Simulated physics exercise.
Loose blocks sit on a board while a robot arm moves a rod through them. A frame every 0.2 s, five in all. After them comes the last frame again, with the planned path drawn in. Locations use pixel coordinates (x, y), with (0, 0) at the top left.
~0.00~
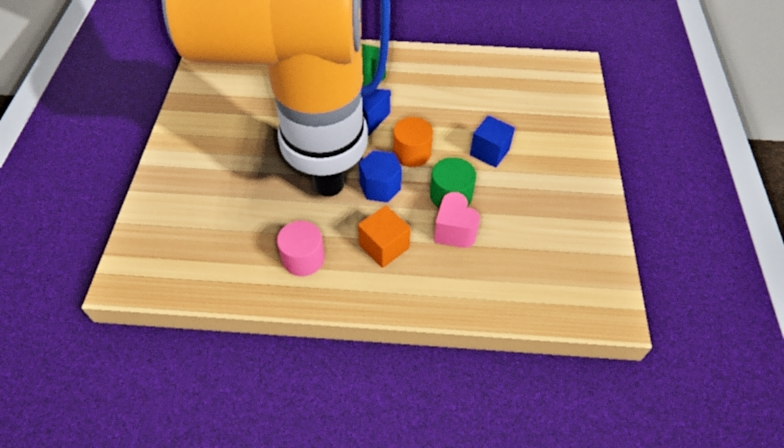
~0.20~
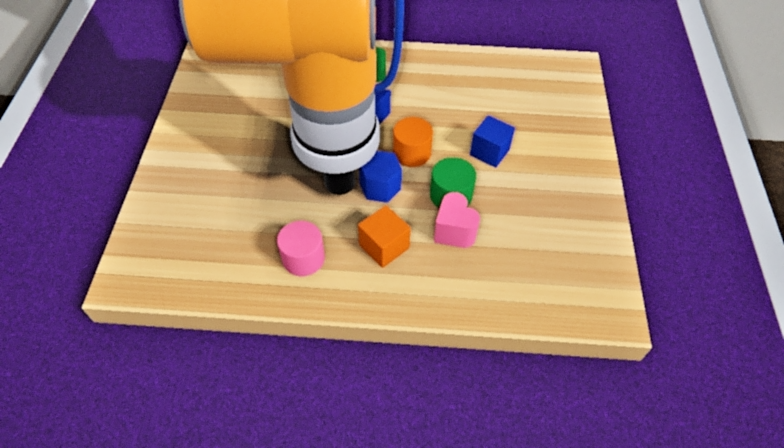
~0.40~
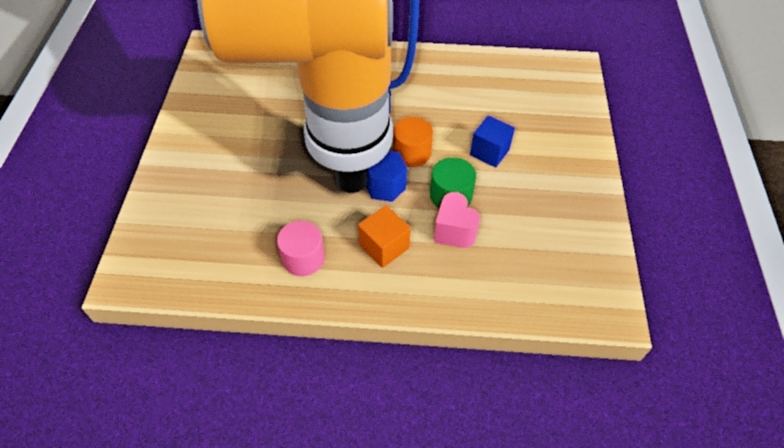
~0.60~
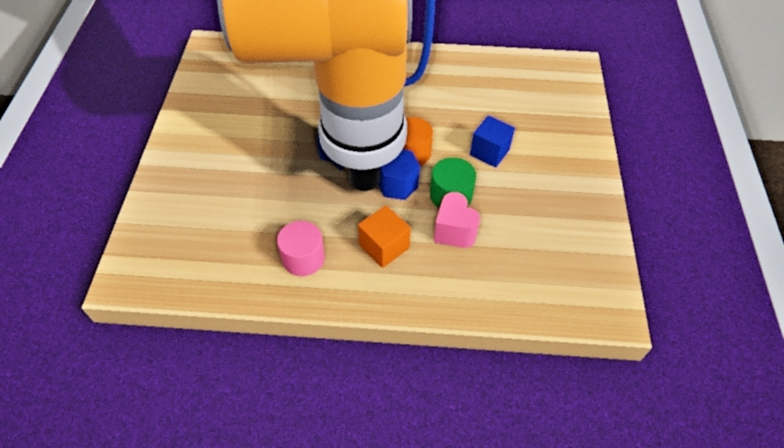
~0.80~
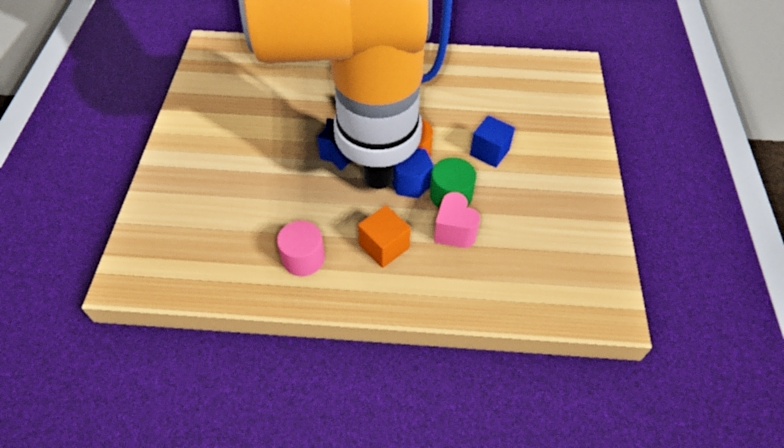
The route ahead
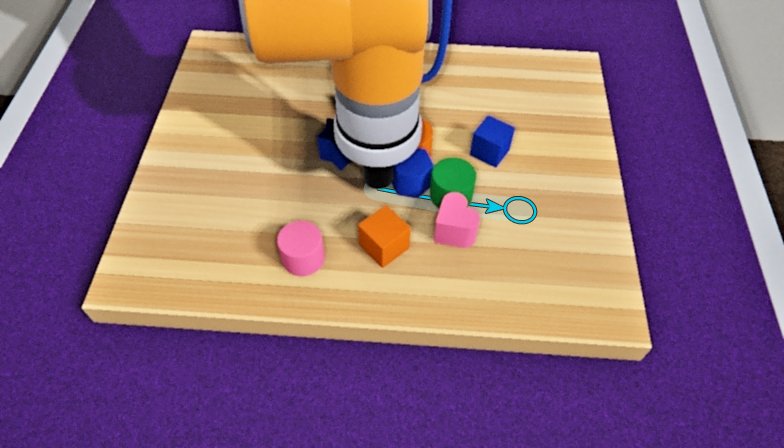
Orange robot arm sliding its black-tipped rod rightward across a wooden board, nudging a blue hexagonal block toward a green circular block.
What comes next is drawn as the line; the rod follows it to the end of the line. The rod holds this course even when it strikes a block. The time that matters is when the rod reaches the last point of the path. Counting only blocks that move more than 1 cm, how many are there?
Two blocks shift.
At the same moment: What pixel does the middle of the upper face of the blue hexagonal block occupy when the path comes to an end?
Pixel (446, 151).
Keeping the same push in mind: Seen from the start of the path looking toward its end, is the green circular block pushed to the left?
Answer: Yes.
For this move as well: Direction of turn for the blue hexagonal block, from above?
Viewed from overhead, the blue hexagonal block winds up turned anticlockwise.
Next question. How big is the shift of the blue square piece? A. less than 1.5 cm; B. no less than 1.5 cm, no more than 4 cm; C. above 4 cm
Choice A: Less than 1.5 cm.
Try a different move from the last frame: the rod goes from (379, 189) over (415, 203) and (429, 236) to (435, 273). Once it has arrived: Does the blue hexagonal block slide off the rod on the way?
Yes
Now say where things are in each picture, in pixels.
Tip of the rod (329, 186), middles of tops, blue hexagonal block (380, 165), green circular block (454, 173), pink heart (457, 212), blue square piece (495, 130), in the first frame.
Rod (340, 185), nothing pushed, in the second frame.
Rod (352, 183), blue hexagonal block (385, 165), in the third frame.
Rod (365, 181), blue hexagonal block (398, 163), in the fourth frame.
Rod (378, 179), blue hexagonal block (412, 161), green circular block (454, 173), pink heart (457, 212), blue square piece (495, 130), in the fifth frame.
The line goes from (379, 189) by way of (448, 201) to (520, 210).
What follows on the original path. One third of the way, rod (426, 187); blue hexagonal block (442, 152), turned 35° anticlockwise; green circular block (479, 173).
Two thirds of the way, rod (474, 195); blue hexagonal block (446, 151), turned 55° anticlockwise; green circular block (509, 170).
At the end, rod (523, 201); blue hexagonal block (446, 151), turned 55° anticlockwise; green circular block (539, 163); pink heart unmoved; blue square piece unmoved.
